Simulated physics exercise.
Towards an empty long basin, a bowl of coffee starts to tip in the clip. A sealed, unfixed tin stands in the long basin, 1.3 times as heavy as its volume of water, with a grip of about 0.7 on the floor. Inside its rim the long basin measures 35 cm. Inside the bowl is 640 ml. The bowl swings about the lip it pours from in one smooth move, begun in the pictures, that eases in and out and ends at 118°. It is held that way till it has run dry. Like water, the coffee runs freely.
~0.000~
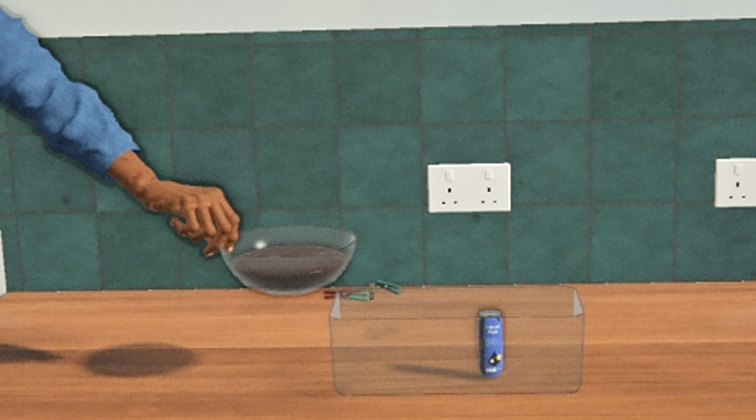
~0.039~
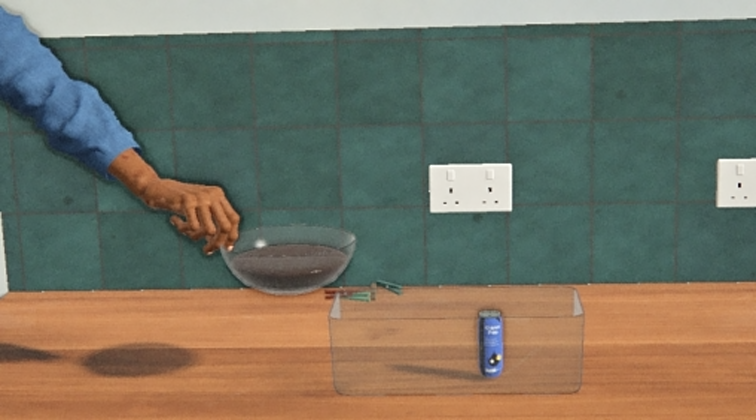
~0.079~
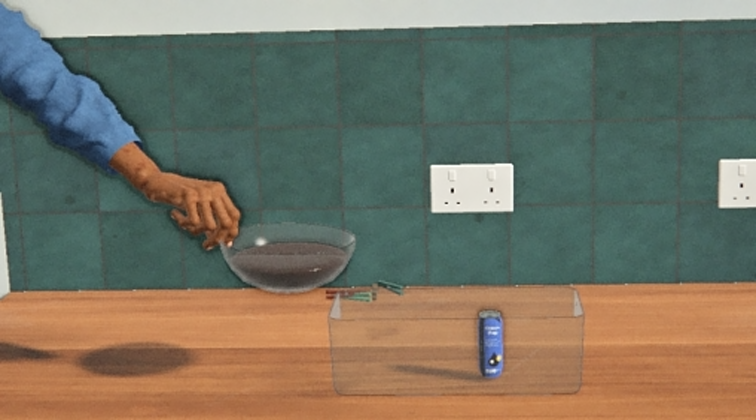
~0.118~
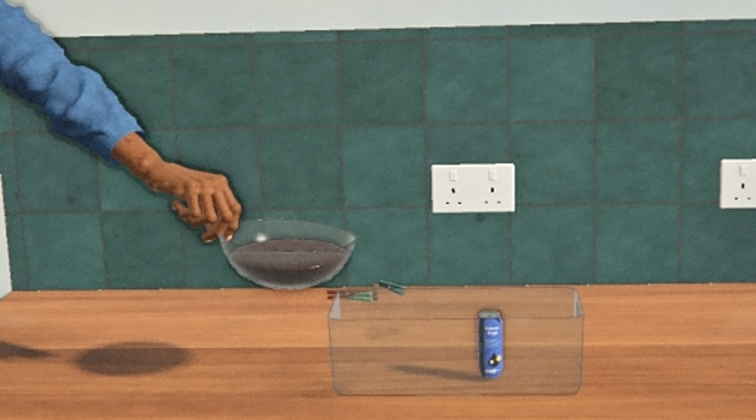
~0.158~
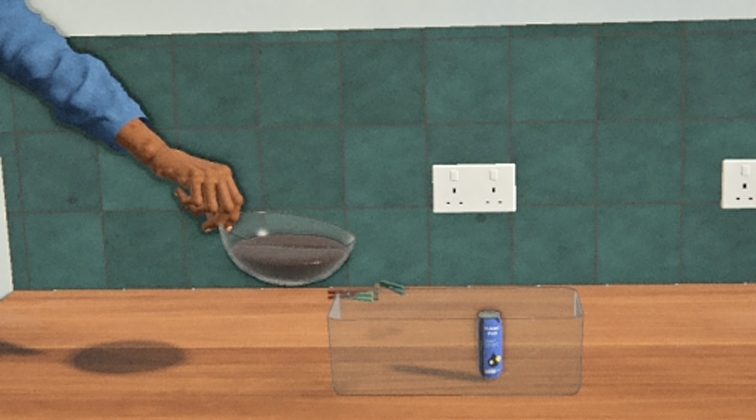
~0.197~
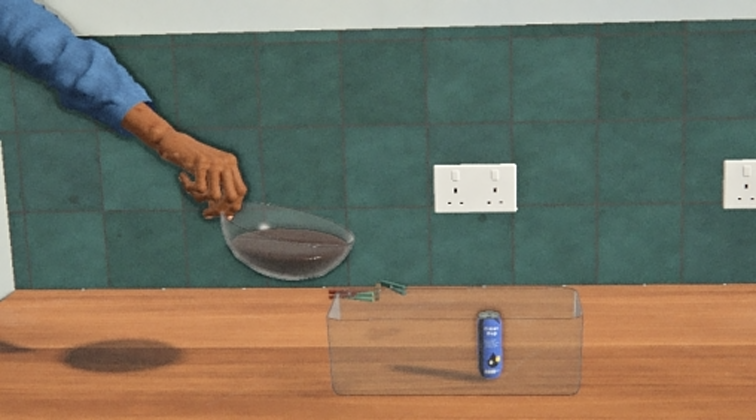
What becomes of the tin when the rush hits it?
It will weather it.
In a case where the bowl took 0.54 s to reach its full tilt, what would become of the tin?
So the tin will tip over.
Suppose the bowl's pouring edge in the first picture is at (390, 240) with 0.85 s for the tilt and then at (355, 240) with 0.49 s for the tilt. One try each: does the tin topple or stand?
First it tips over; then it tips over.
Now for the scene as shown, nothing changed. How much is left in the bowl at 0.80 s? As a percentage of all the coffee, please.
0 %.
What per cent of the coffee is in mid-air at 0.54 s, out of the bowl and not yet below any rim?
I'd say close to 58 per cent.
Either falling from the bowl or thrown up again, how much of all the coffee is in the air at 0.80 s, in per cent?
Some 1 % is up in the air.
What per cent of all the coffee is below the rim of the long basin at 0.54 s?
I'd put it near 12 percent.
After 0.54 s the tilt is 84° and 30 per cent is still to pour; the tin stands where it began.
After 0.80 s the tilt is 117° and 0 per cent is still to pour; the tin stands where it began.
After 1.06 s the tilt is 118° and 0 per cent is still to pour; the tin stands where it began.
After 1.35 s the tilt is 118° and 0 per cent is still to pour; the tin stands where it began.
In the end the tin stands where it began.
